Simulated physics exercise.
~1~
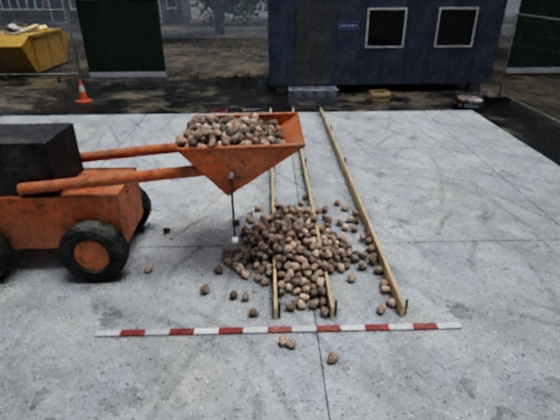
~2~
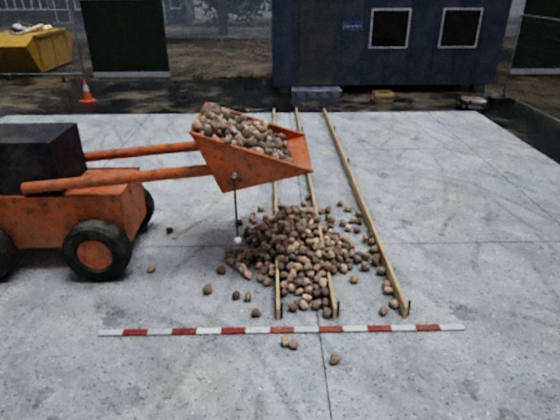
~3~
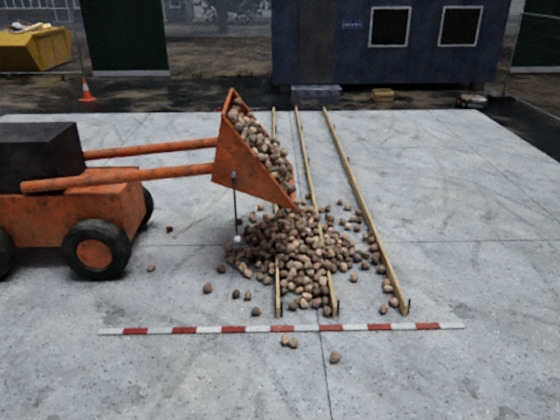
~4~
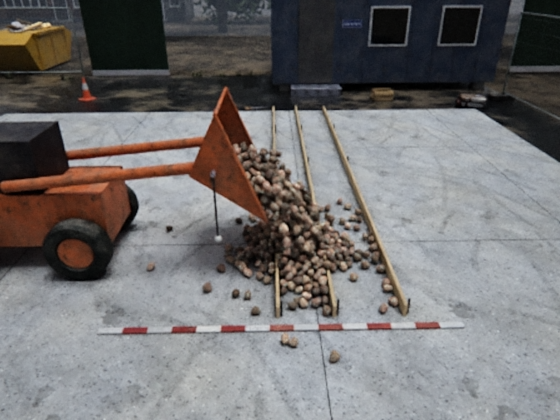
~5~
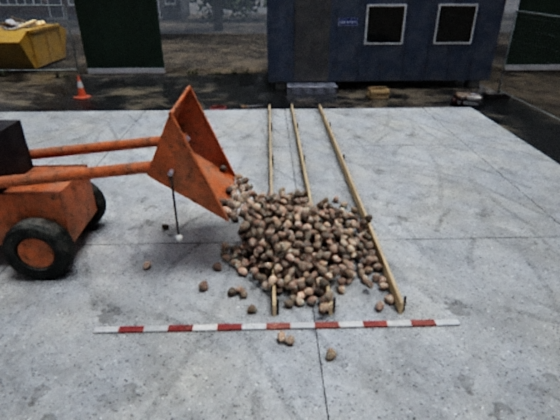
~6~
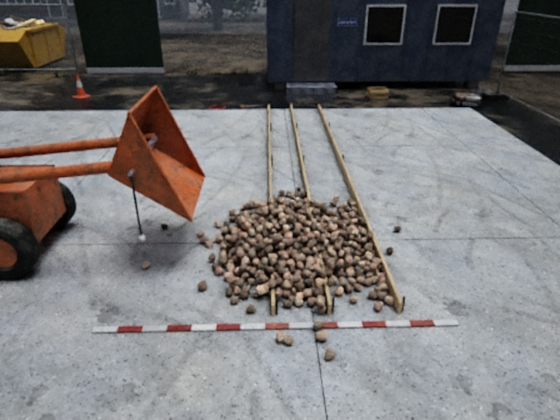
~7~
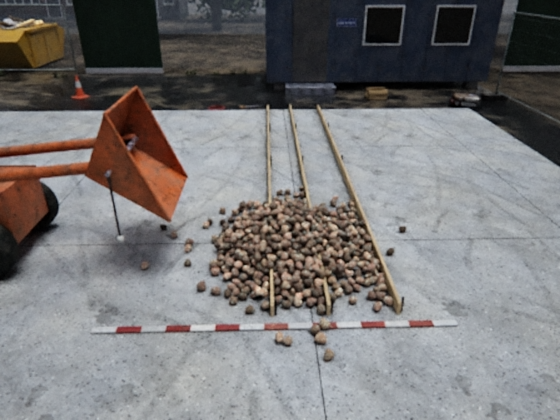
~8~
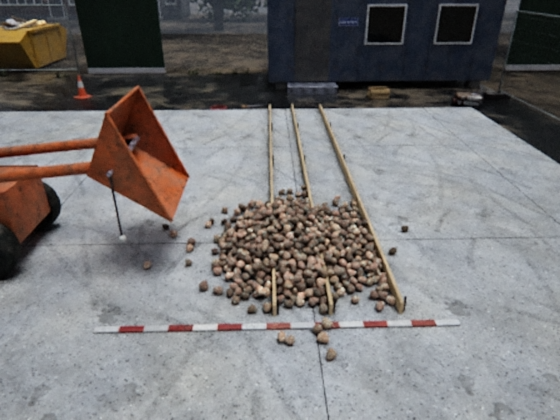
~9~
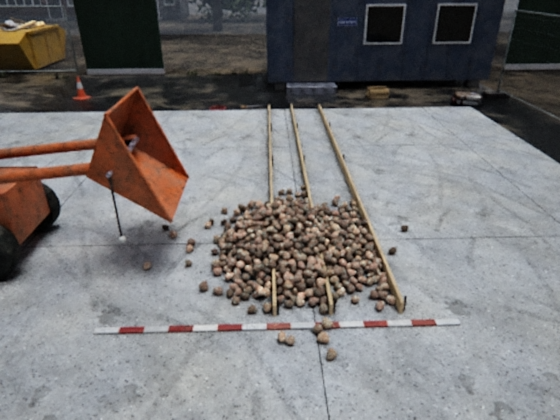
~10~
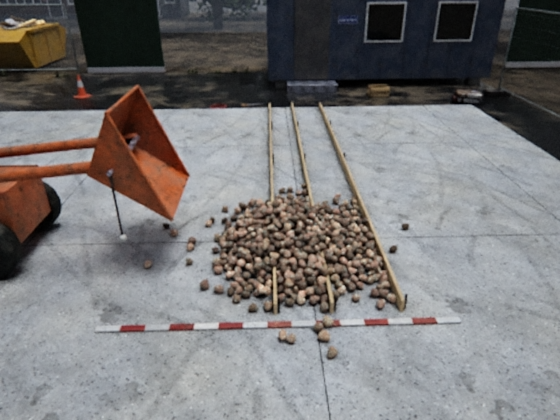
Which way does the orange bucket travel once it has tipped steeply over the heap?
The bucket moves to the left, drawing back from the heap together with the loader.
